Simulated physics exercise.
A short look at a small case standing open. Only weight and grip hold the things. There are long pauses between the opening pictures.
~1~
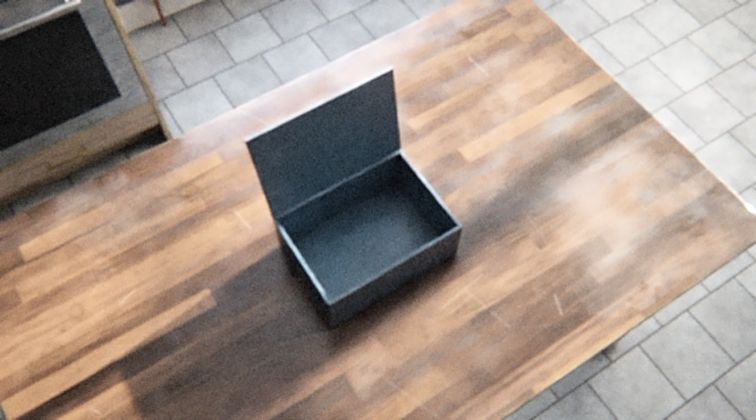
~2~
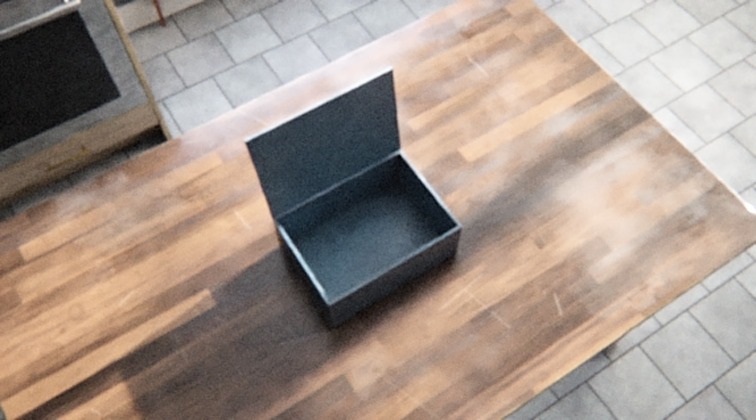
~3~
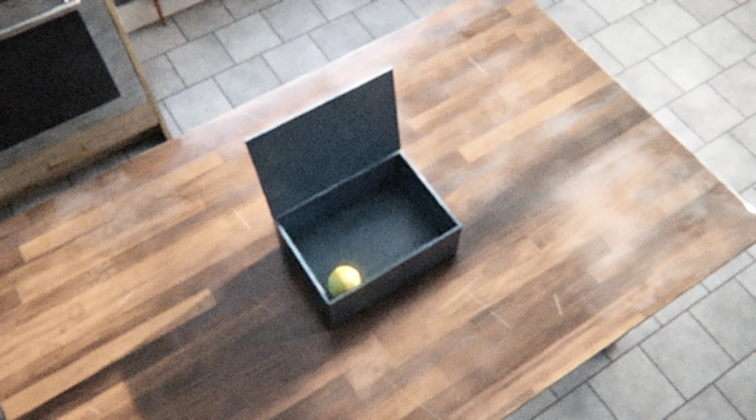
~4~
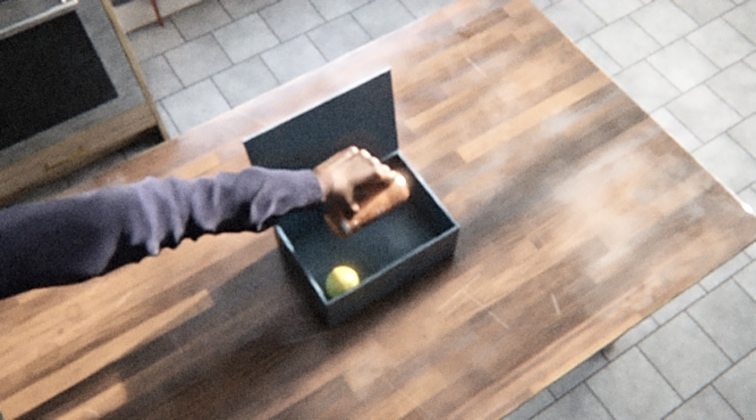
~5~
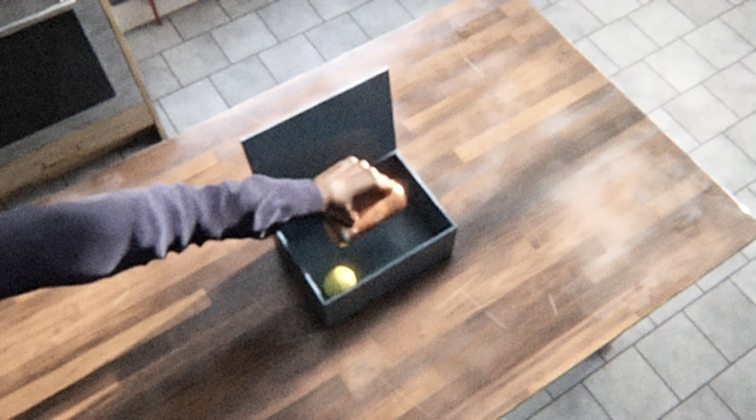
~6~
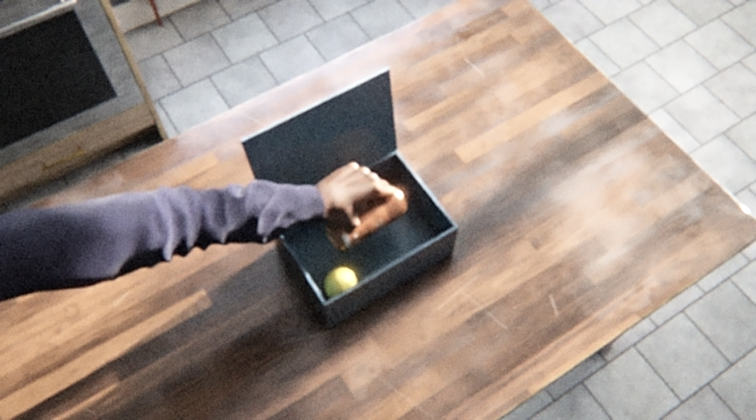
An open dark box sat empty on a wooden table, then a yellow ball was in its near corner, and a purple-sleeved arm reached in from the left, lowering an orange object slightly inside.
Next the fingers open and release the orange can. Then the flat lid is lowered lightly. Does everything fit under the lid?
Outcome: The lid closes.
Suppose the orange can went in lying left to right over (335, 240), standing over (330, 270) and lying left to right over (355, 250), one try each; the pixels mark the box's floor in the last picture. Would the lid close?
First, it shuts flat; second, it closes; third, it shuts flat.
Then, 0.90 s later than the last frame, lid starting down; orange can moved about its own width near (367, 235).
Then, 1.50 s later than the last frame, lid 66° above the rim; orange can moved about its own width near (367, 234).
Then, 1.90 s later than the last frame, lid 39° above the rim; orange can moved about its own width near (367, 234).
Then, 2.20 s later than the last frame, lid 15° above the rim; orange can moved about its own width near (367, 234).
When it is over, lid shut; moved from the start, orange can; yellow lemon as before. End places, in pixels of the last picture, orange can near (367, 234).
